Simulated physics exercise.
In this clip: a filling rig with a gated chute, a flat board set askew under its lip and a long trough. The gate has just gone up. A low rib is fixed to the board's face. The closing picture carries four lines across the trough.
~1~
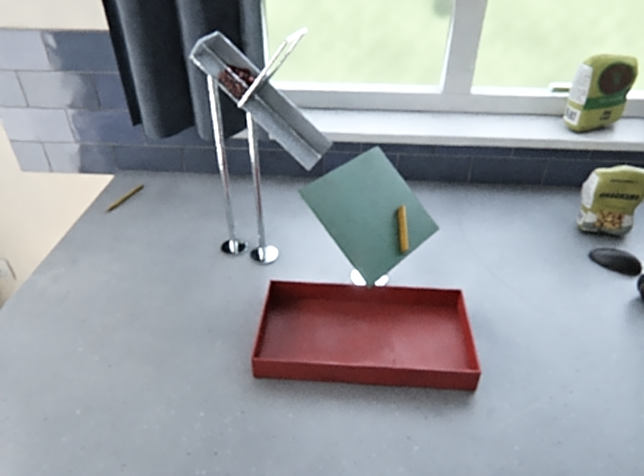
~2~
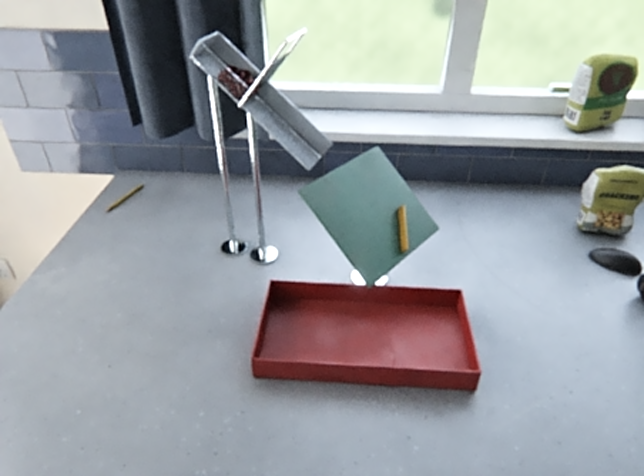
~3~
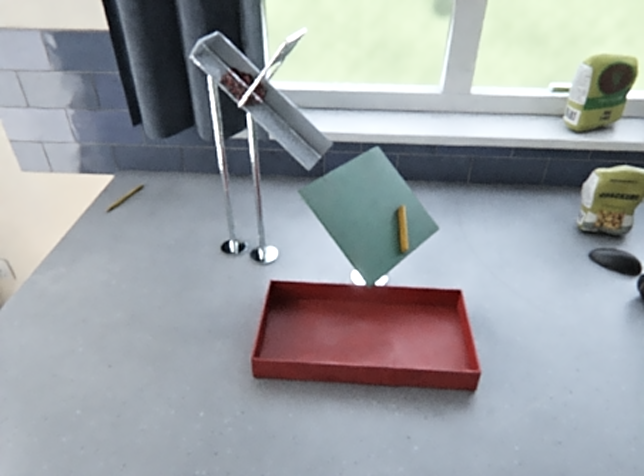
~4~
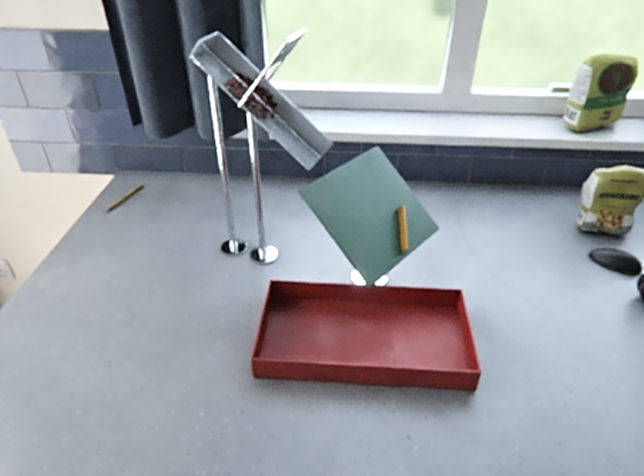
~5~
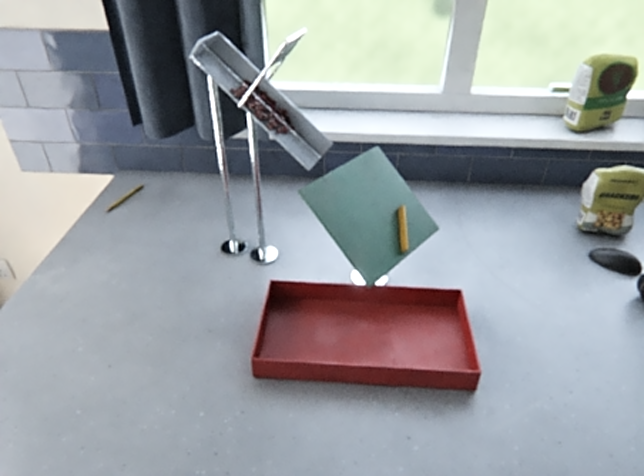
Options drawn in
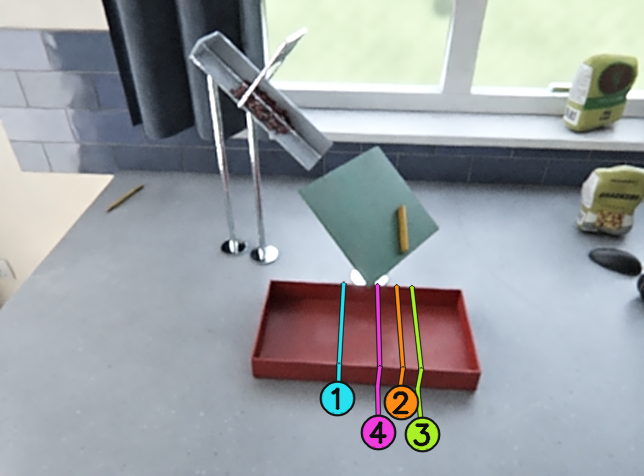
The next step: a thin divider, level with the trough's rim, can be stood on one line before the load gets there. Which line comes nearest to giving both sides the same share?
The best line is 3.
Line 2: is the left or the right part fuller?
More lands on the right.
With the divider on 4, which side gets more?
Right.
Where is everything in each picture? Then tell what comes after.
The first picture shows load behind the gate (243, 83), kidney beans; lip of the chute (316, 163), sloping fairly steeply.
The second picture shows middle of the board (374, 211), tilted fairly steeply; middle of its low edge (408, 256); of its high edge (341, 166).
The third picture shows front corners of the trough (252, 359) and (481, 372), empty; front of the load (261, 100).
The fourth picture shows middle of the load (254, 96); its front (274, 114), roughly a third of the way to the lip; rib from (404, 205) to (407, 249).
The fifth picture shows middle of the load (265, 107); its front (292, 129), roughly half of the way to the lip.
On the marked copy, line 1 crosses the front rim at (339, 364); line 2 crosses the front rim at (402, 367); line 3 crosses the front rim at (421, 368); line 4 crosses the front rim at (379, 366).
With 1, of what is caught, not one piece on the left of the divider, every piece on the right.
With 2, of what is caught, just a few on the left of the divider, almost all on the right.
With 3, of what is caught, roughly half on the left of the divider, roughly half on the right.
With 4, of what is caught, not one piece on the left of the divider, every piece on the right.
